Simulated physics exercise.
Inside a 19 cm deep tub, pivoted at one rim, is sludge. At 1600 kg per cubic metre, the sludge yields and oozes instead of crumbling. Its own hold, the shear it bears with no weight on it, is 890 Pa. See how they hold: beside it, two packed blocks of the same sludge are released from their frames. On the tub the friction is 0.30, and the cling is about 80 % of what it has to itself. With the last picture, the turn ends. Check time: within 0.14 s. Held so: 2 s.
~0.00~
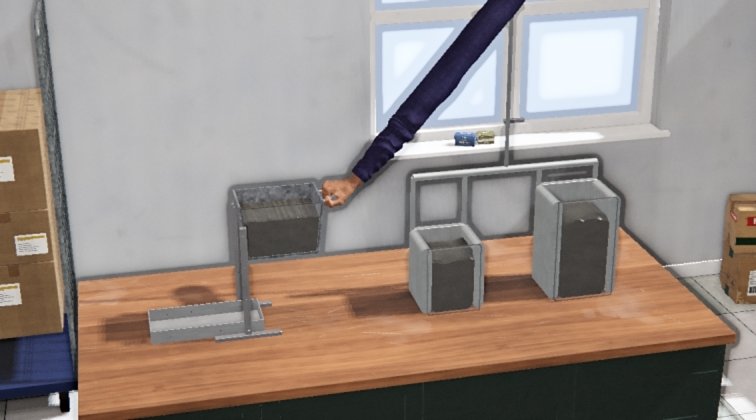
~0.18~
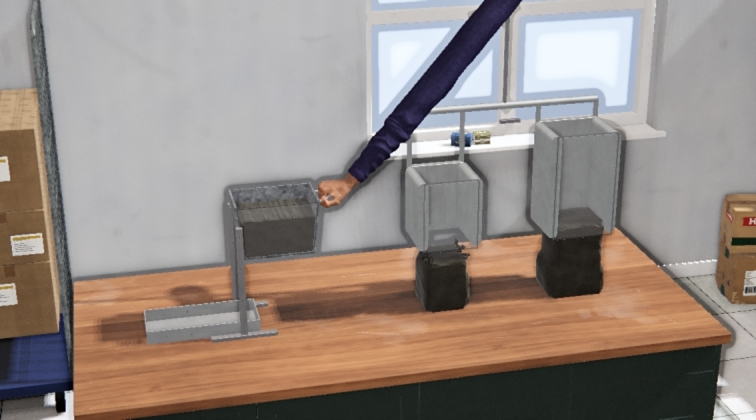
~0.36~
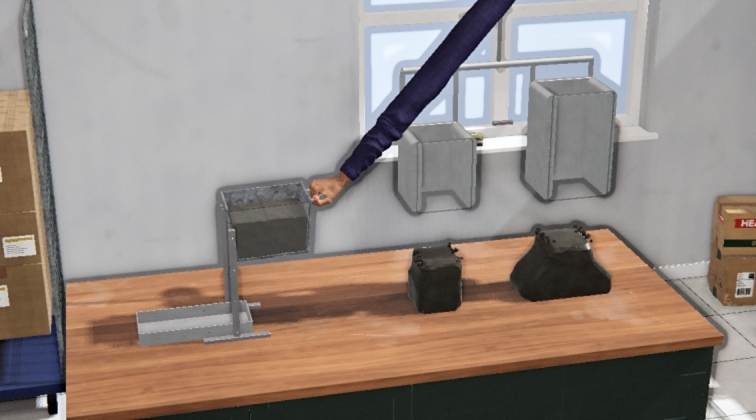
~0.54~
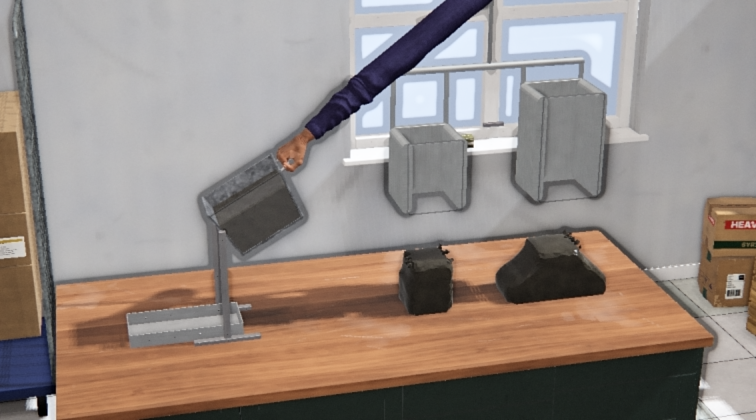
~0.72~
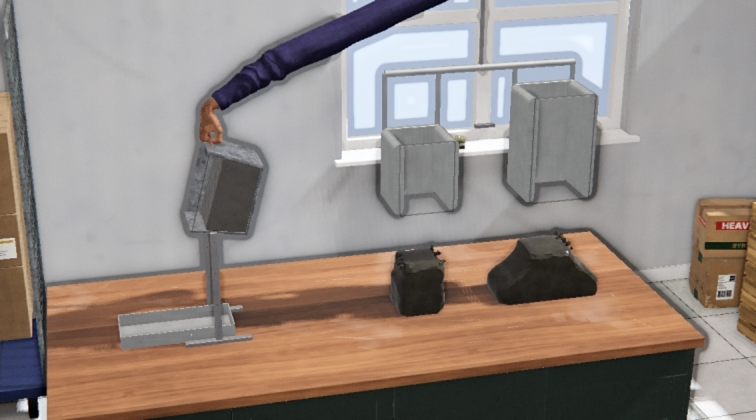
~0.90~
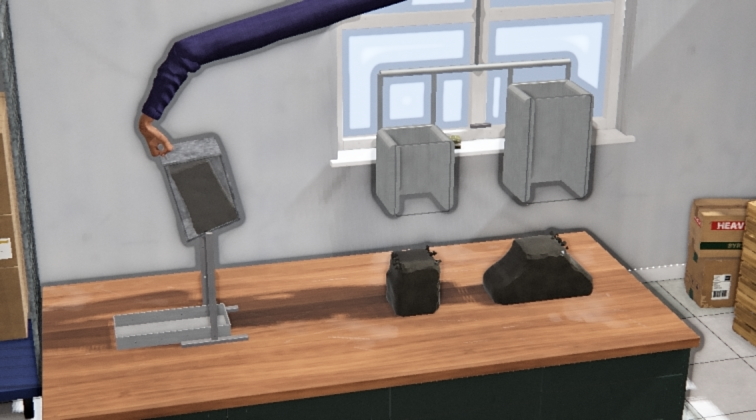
An arm tilts a tub of dark sludge leftward after two blocks are uncovered and slump.
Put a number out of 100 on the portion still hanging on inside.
Roughly 0 percent of it hangs on.
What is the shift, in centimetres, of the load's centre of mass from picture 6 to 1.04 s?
About 9 cm.
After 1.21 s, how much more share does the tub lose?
25 %.
After 1.04 s, the tub is at 103 degrees and holds 67 %.
After 1.21 s, the tub is at 103 degrees and holds 25 %.
After 1.38 s, the tub is at 103 degrees and holds 0 %.
After 1.55 s, the tub is at 103 degrees and holds 0 %.
After 2.90 s, the tub is at 103 degrees and holds 0 %.
